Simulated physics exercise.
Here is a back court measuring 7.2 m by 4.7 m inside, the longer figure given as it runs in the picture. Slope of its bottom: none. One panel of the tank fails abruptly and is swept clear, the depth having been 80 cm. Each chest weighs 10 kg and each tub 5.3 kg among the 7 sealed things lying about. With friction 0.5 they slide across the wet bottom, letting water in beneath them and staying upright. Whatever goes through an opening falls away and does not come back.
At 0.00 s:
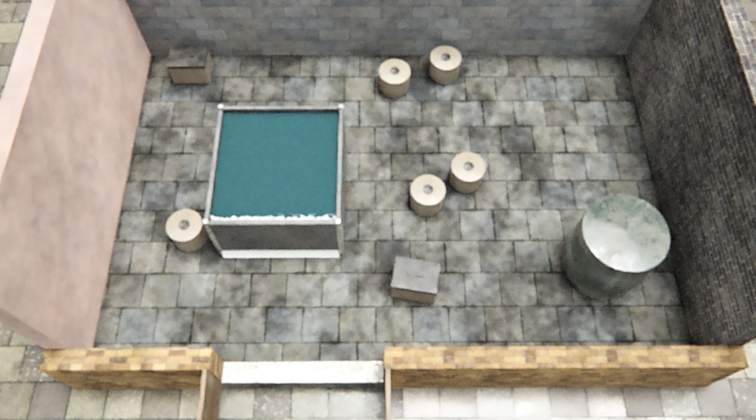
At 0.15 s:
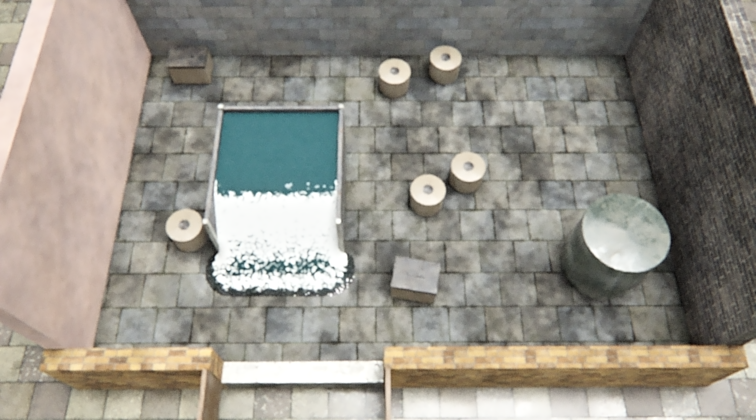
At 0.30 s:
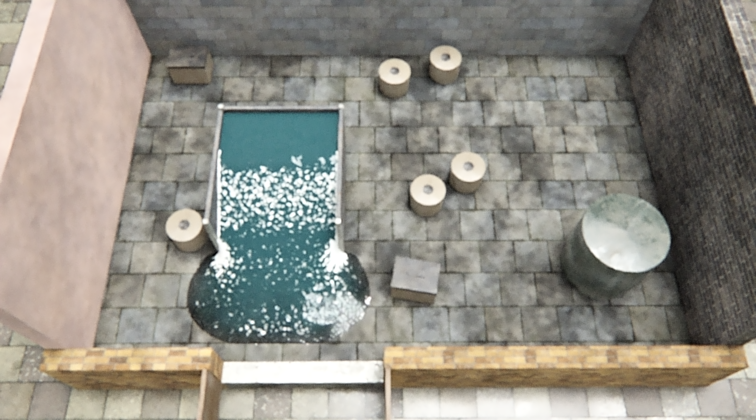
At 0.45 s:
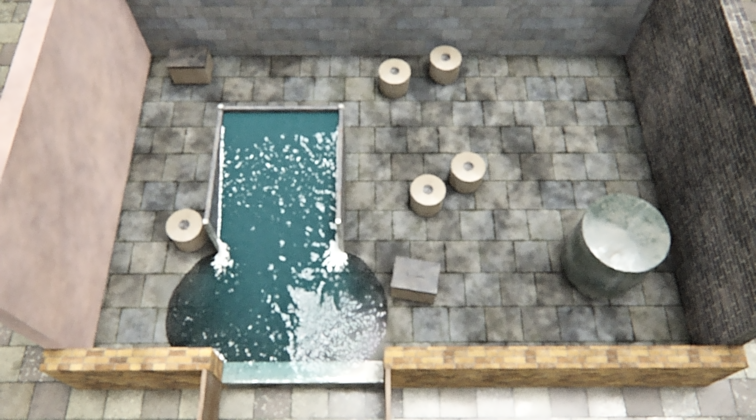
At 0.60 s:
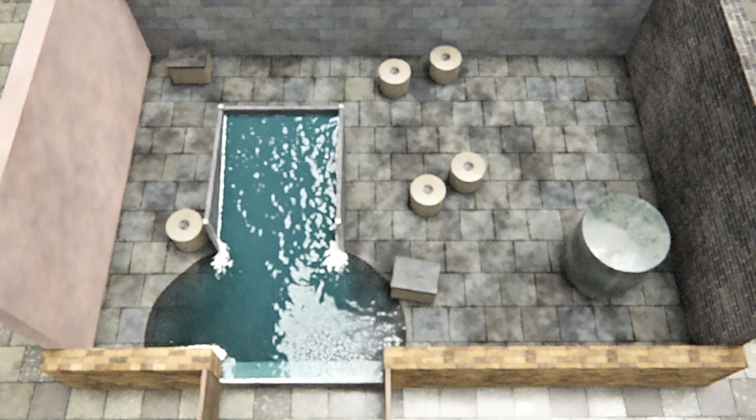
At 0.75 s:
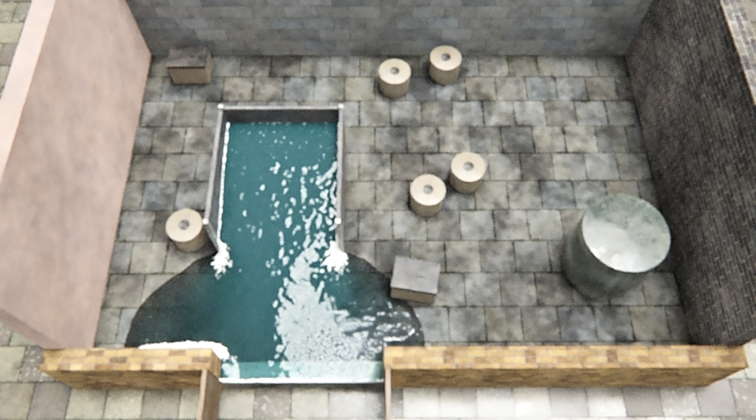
Teal water surging out of the open near side of a rectangular tank, foaming, then spreading across a walled court's stone paving.
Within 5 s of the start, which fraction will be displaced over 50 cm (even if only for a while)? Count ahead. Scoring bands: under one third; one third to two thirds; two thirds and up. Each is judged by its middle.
My bet is the share falls short of a third.
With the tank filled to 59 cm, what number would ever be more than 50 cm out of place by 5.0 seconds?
Result: 1.
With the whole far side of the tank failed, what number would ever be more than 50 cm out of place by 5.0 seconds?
Then it comes to 5 of them.
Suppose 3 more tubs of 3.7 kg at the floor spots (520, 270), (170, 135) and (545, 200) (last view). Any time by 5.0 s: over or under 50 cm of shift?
Going through them in turn, I'd say not that far, beyond and not that far.
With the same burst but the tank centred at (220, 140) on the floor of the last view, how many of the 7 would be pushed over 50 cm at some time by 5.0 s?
That would give 2.
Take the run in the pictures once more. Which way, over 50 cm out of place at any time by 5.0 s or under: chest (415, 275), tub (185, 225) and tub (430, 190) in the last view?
Well, in turn that's not reaching it, topping it, not reaching it.
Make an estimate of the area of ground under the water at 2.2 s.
Close to 12 m2, I'd say.
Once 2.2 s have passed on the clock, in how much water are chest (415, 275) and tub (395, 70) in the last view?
Depths: Near 1 cm, then near 0 cm.
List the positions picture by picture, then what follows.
In the first picture, a chest at (416, 275), on the bottom; a tub at (428, 190) rests on the ground; 2.4 m2 under water; 0 of 7 have shifted.
In the second picture, a chest at (416, 275) rests on the ground; a tub at (428, 190), on the bottom; water covers 3.4 m2; 0 of 7 have shifted.
In the third picture, a chest at (416, 275) rests on the ground; a tub at (428, 190) rests on the ground; water covers 4.7 m2; 0 of 7 have shifted.
In the fourth picture, a chest at (416, 275) rests on the ground; a tub at (428, 190), on the bottom; water covers 6.2 m2; 0 of 7 have shifted.
In the fifth picture, a chest at (416, 275), on the bottom; a tub at (428, 190) rests on the ground; 6.8 m2 under water; 0 of 7 have shifted.
In the sixth picture, a chest at (416, 275) rests on the ground; a tub at (428, 190), on the bottom; water covers 7.2 m2; 0 of 7 have shifted.
After 1.1 s 0 of 7 are over 50 cm from their spots; 0 afloat.
After 2.2 s 0 of 7 are over 50 cm from their spots; 0 afloat.
After 3.5 s 1 of 7 are over 50 cm from their spots; 1 afloat.
After 5.0 s 1 of 7 are over 50 cm from their spots, and 1 have been at some point; 2 afloat.
